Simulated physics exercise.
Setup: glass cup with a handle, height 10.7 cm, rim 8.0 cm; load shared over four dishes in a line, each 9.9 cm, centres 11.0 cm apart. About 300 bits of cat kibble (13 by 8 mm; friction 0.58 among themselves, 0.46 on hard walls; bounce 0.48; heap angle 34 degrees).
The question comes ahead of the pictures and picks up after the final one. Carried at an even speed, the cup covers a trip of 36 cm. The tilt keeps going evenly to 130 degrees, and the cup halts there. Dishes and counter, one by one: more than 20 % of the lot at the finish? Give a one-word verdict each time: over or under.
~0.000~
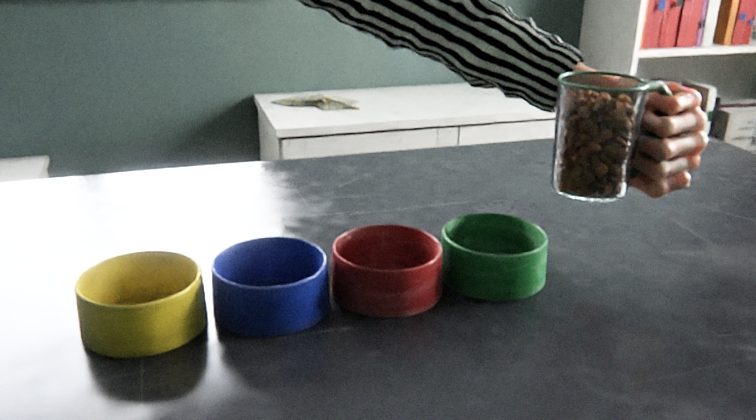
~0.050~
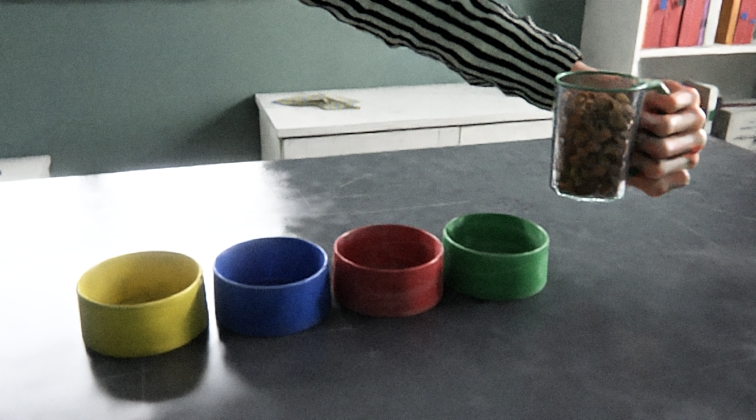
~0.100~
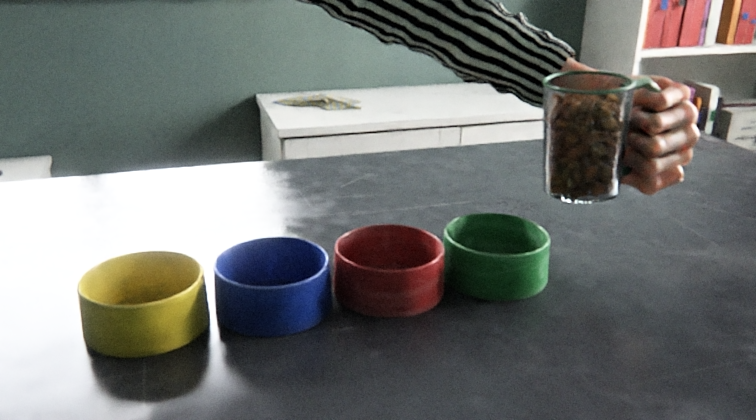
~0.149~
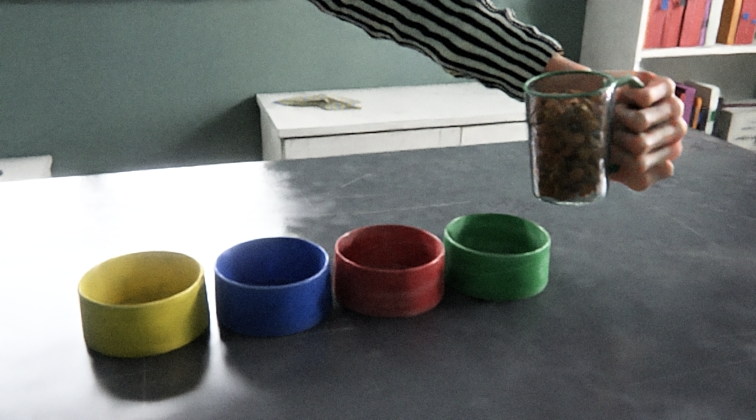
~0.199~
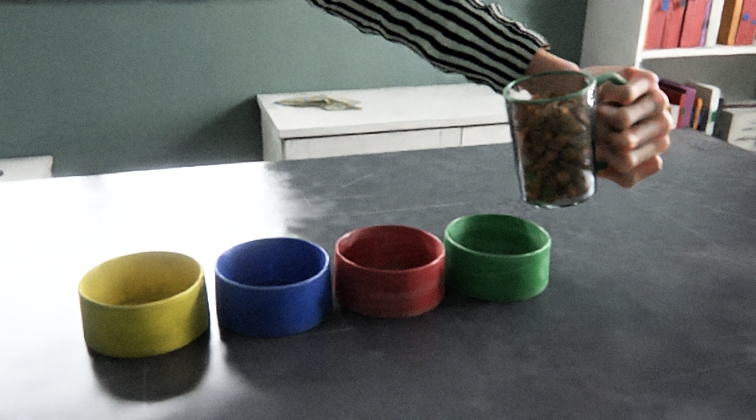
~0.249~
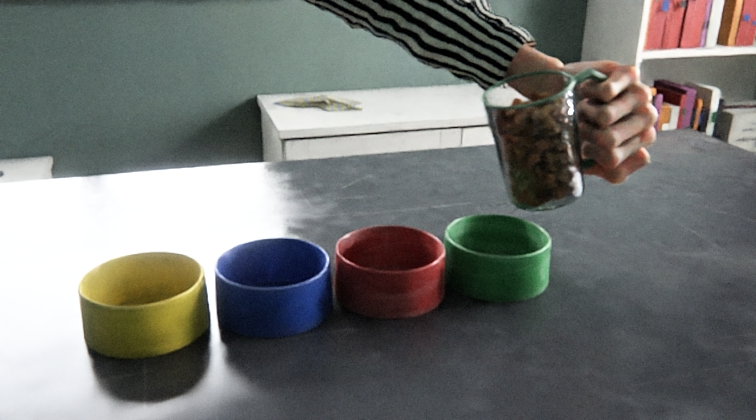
Verdicts: Red under, blue under, green under, yellow over, counter under.
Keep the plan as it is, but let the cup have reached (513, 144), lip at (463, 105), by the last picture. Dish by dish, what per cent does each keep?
The red dish keeps 0, the blue one 0, the green one 0 and the yellow one 90.
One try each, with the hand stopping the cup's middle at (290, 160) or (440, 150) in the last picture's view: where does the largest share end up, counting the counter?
The largest share ends at blue first and at red second.
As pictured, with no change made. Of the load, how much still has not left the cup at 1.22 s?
About 75 %.
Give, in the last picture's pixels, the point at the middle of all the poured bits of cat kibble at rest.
My guess is close to (155, 294).
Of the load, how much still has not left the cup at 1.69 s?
About 5 percent.
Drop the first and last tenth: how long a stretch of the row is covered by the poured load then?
About 7 cm.
After 0.83 s, tilt 70 degrees; cup holds 100 %.
After 1.22 s, tilt 106 degrees; cup holds 75 %, yellow 20 %.
After 1.69 s, tilt 130 degrees; cup holds 5 %, yellow 95 %.
In the end, at 2.6 s, red 0 %, blue 0 %, green 0 %, yellow 90 %, counter 10 %.
